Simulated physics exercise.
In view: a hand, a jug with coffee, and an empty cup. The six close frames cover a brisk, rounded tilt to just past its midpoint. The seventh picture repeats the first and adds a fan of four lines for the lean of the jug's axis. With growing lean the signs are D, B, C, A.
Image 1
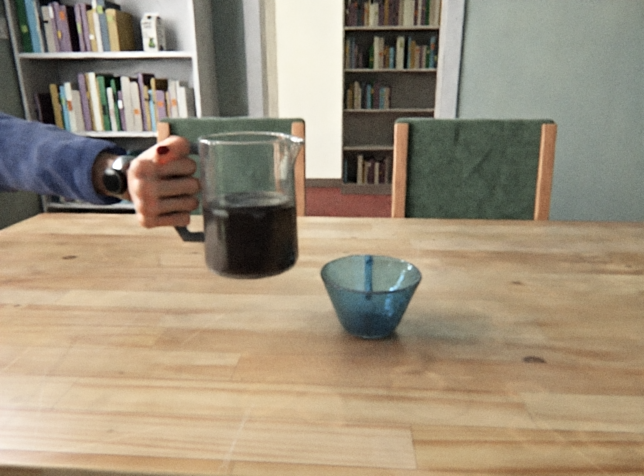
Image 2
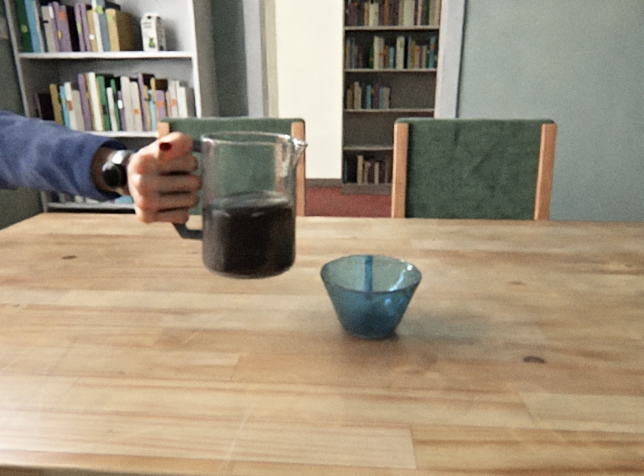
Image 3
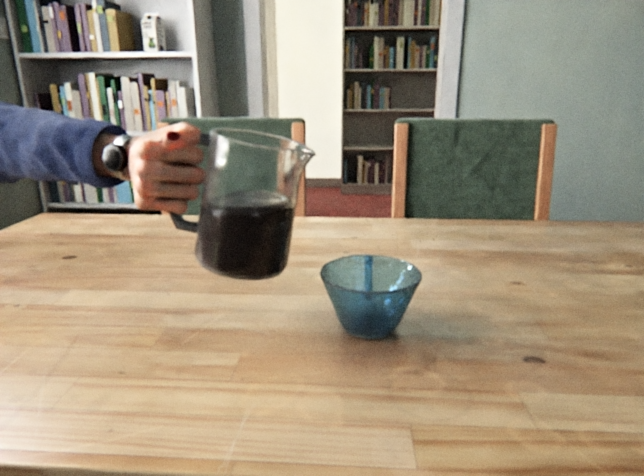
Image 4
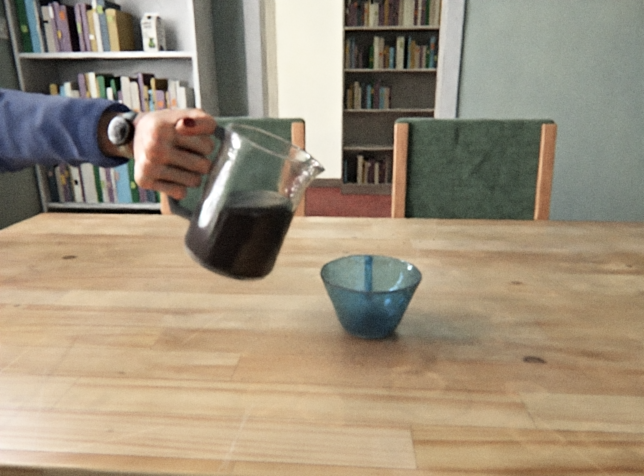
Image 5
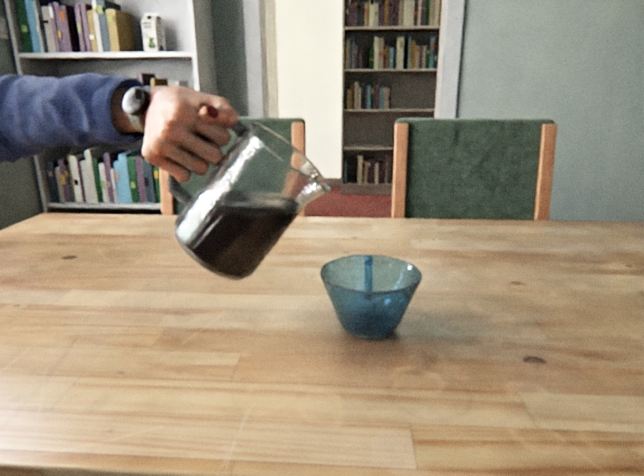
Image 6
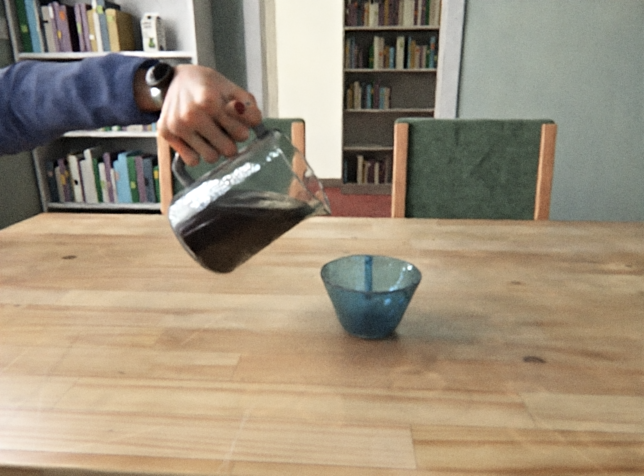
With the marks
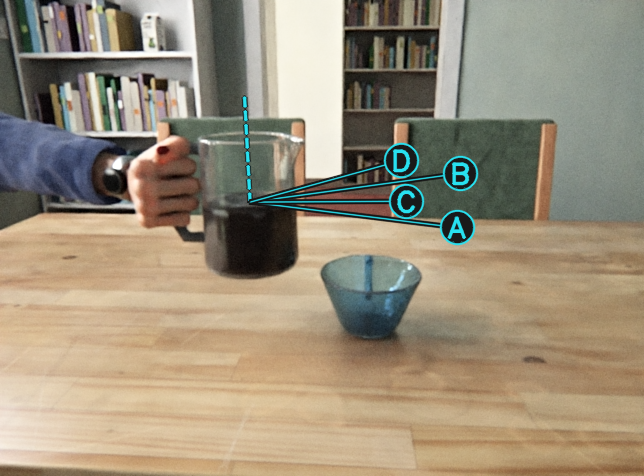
A hand in a blue sleeve with a dark watch holds a clear glass jug of dark coffee above a pale wooden table, seen from its near side by a still camera. An empty blue cup stands right of the jug, with two green-backed chairs and bookshelves behind. The hand rises slightly and turns, tilting the upright jug steadily rightward until it leans steeply, the coffee still inside.
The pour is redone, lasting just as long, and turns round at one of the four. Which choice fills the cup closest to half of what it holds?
D beats the others.
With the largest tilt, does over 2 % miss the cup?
Yes.
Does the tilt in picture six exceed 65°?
No.
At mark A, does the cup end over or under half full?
Over half.
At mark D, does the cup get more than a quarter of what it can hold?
Yes, clearly.
On the marked copy, A at (440, 225); B at (443, 175); C at (389, 201); D at (385, 164).
For mark A, the cup ends with about 85 % of what it can hold; 29 % of the coffee is spilt.
For mark B, the cup ends with about 68 % of what it can hold; 9 % of the coffee is spilt.
For mark C, the cup ends with about 80 % of what it can hold; 18 % of the coffee is spilt.
For mark D, the cup ends with about 52 % of what it can hold.
